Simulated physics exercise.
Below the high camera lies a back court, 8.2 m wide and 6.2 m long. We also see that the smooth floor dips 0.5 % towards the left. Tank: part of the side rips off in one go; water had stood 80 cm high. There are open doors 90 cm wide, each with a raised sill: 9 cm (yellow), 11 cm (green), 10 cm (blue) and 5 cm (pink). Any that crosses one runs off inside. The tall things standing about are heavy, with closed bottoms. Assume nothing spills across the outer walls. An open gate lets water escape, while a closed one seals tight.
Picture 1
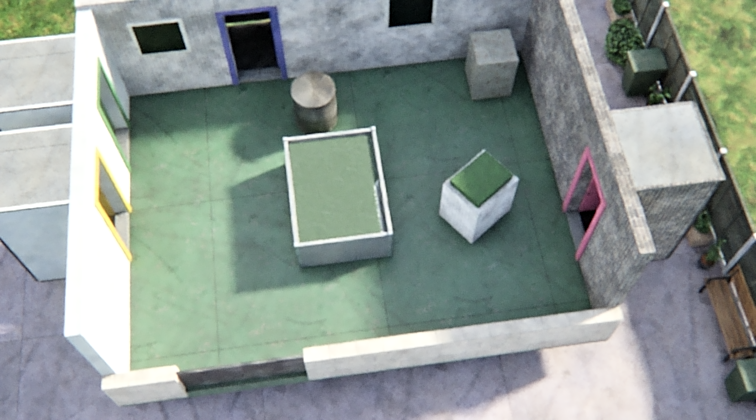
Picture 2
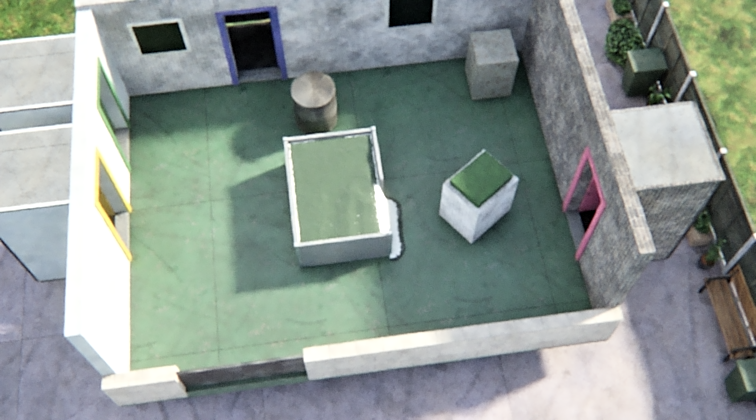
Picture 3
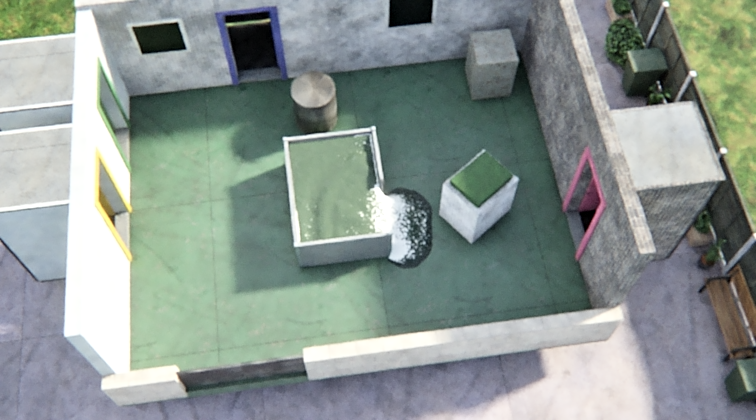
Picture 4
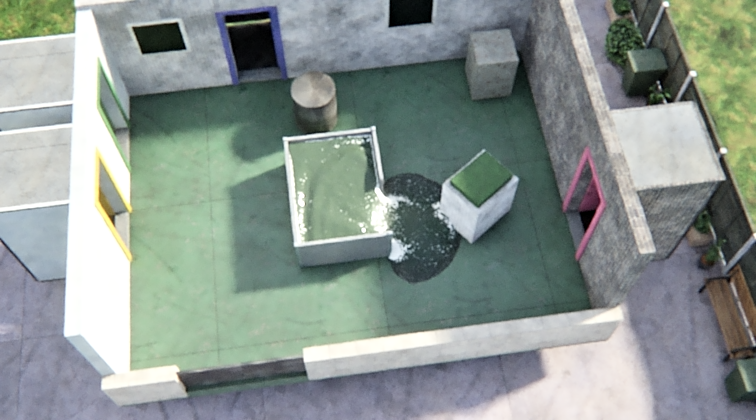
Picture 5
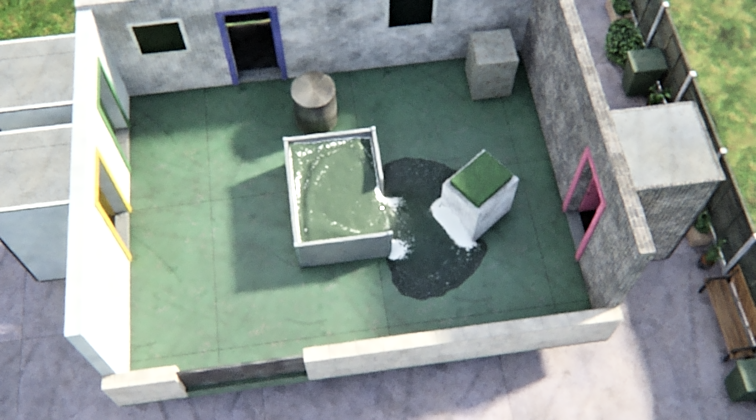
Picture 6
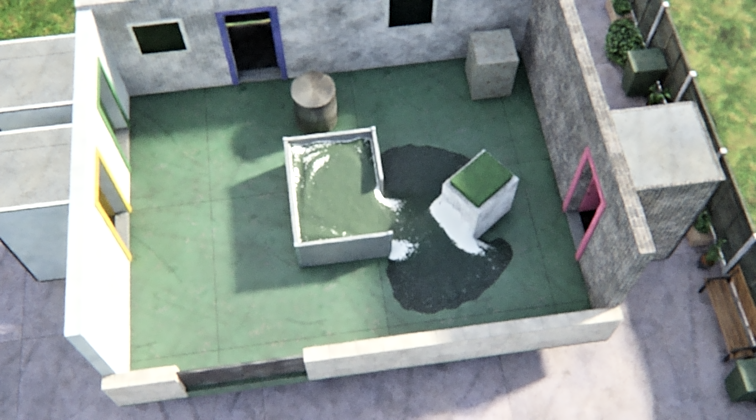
In a walled courtyard with a green floor, seen from above, a rectangular tank of still water stands near a pale block. Water bursts from the tank's right side, spreads in a dark, foaming patch, strikes the block and flows around it, while the water left inside the tank ripples and churns.
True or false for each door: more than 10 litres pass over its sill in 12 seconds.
Per door: The yellow door: False; the green door: False; the blue door: False; the pink door: True.
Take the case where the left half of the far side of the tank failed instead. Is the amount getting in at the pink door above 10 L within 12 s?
Then: Pink below.
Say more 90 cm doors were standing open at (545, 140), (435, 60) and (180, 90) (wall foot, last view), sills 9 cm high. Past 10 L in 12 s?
So, in the order given, it's beyond the mark, then beyond the mark, then shy of the mark.
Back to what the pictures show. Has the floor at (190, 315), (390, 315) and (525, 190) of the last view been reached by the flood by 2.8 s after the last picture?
Untouched, soaked, soaked.
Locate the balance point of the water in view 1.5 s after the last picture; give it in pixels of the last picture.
Its balance point lies near (416, 223).
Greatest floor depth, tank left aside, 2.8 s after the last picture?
Up to near 26 cm.
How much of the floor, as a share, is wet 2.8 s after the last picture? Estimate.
45 %.
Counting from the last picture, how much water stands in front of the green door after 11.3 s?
Around 9.5 cm there.
Then, 0.7 s after the last picture water covers 20 % of the floor and is deepest (50 cm) near (438, 223); yellow door not reached, green door not reached, blue door not reached, pink door not reached.
Then, 1.5 s after the last picture water covers 30 % of the floor and is deepest (47 cm) near (591, 323); yellow door not reached, green door not reached, blue door not reached, pink door 8 cm at the sill, 1 L in.
Then, 2.8 s after the last picture water covers 45 % of the floor and is deepest (26 cm) near (572, 326); yellow door not reached, green door not reached, blue door not reached, pink door 10 cm at the sill, 19 L in.
Then, 6.3 s after the last picture water covers 80 % of the floor and is deepest (17 cm) near (335, 109); yellow door not reached, green door not reached, blue door 9 cm at the sill, 0 L in, pink door 8 cm at the sill, 58 L in.
Then, 11.3 s after the last picture water covers 100 % of the floor and is deepest (10 cm) near (409, 122); yellow door 7 cm at the sill, 2 L in, green door 9 cm at the sill, 1 L in, blue door 4 cm at the sill, 0 L in, pink door 5 cm at the sill, 67 L in.
